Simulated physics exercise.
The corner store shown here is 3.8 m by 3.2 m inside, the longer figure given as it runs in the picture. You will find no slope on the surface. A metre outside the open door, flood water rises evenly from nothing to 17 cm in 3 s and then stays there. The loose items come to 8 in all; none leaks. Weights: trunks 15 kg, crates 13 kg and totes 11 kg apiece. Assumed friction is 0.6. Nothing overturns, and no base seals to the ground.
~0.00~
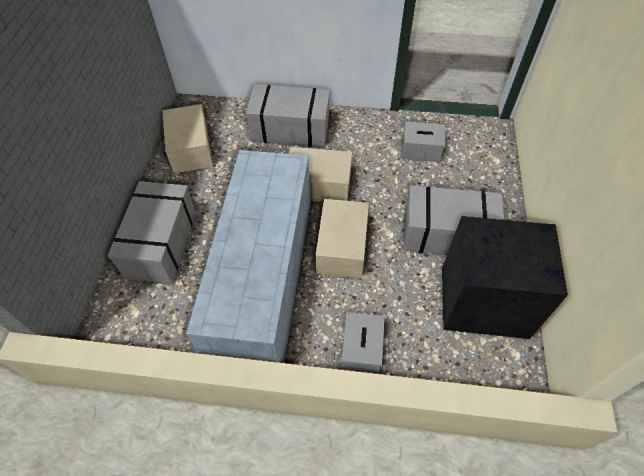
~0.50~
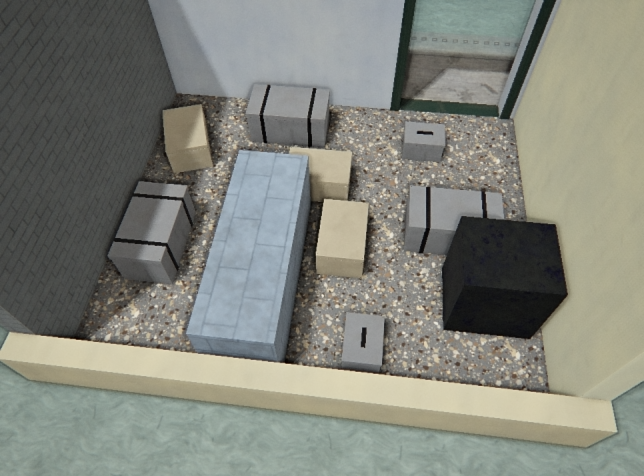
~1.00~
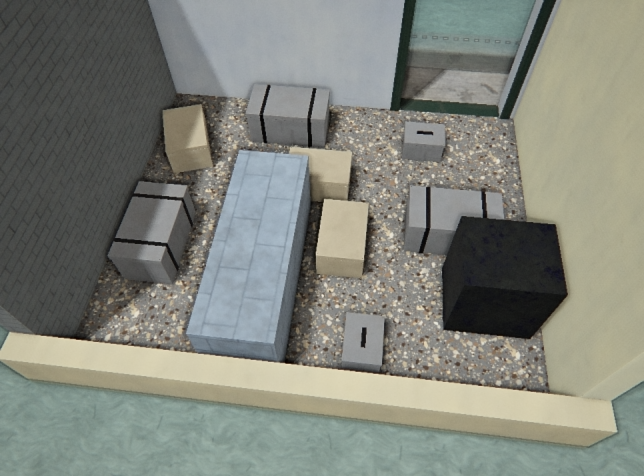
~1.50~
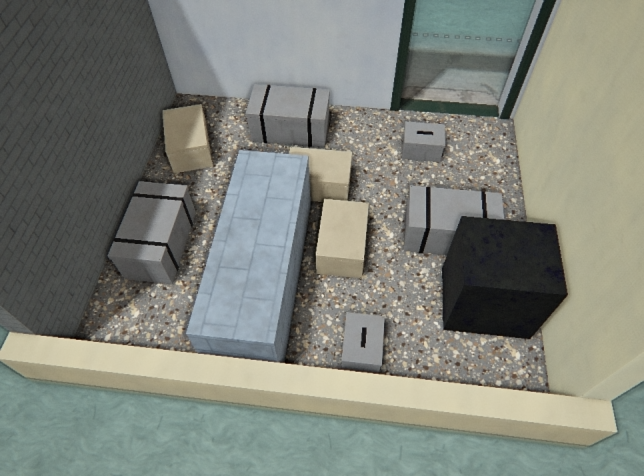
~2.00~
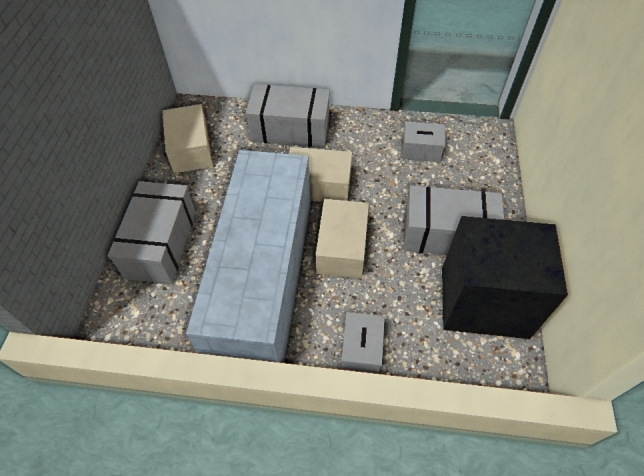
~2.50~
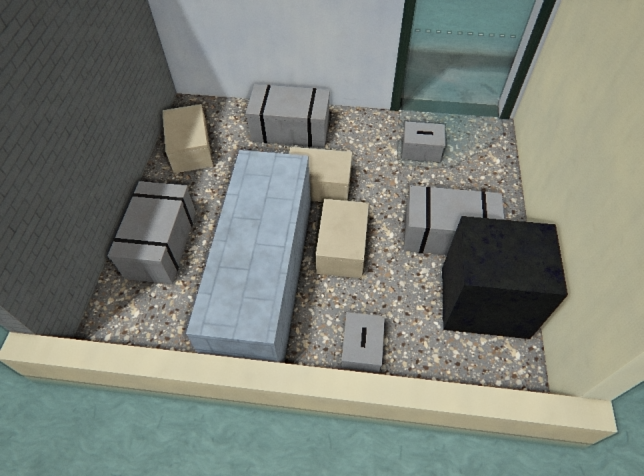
At the start, grey and tan boxes, a black block and a long pale blue block sit on a speckled floor, with dry ground outside. Greenish water then covers the ground outside, deepens beyond the open doorway, and finally spreads just inside it, while none of the objects move.
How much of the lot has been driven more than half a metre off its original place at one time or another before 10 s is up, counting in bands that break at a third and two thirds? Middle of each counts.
I would put it at from one to two thirds.
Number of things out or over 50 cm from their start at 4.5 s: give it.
1.
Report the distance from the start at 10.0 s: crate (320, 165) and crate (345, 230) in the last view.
One is off by 80 cm, the other by 100 cm, in the order asked.
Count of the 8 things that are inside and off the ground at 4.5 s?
Count: 0.
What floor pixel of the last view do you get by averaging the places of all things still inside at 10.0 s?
(296, 227).
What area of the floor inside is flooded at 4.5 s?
At that time the wet patch spans about 4.0 m2.
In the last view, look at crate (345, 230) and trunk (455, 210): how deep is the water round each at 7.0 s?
About 9 and 7 cm.
After 3.5 s 0 of 8 are over 50 cm from their spots; 0 afloat.
After 4.5 s 1 of 8 are over 50 cm from their spots; 0 afloat.
After 7.0 s 3 of 8 are over 50 cm from their spots; 3 afloat.
After 10.0 s 5 of 8 are over 50 cm from their spots, and 5 have been at some point; 4 afloat.
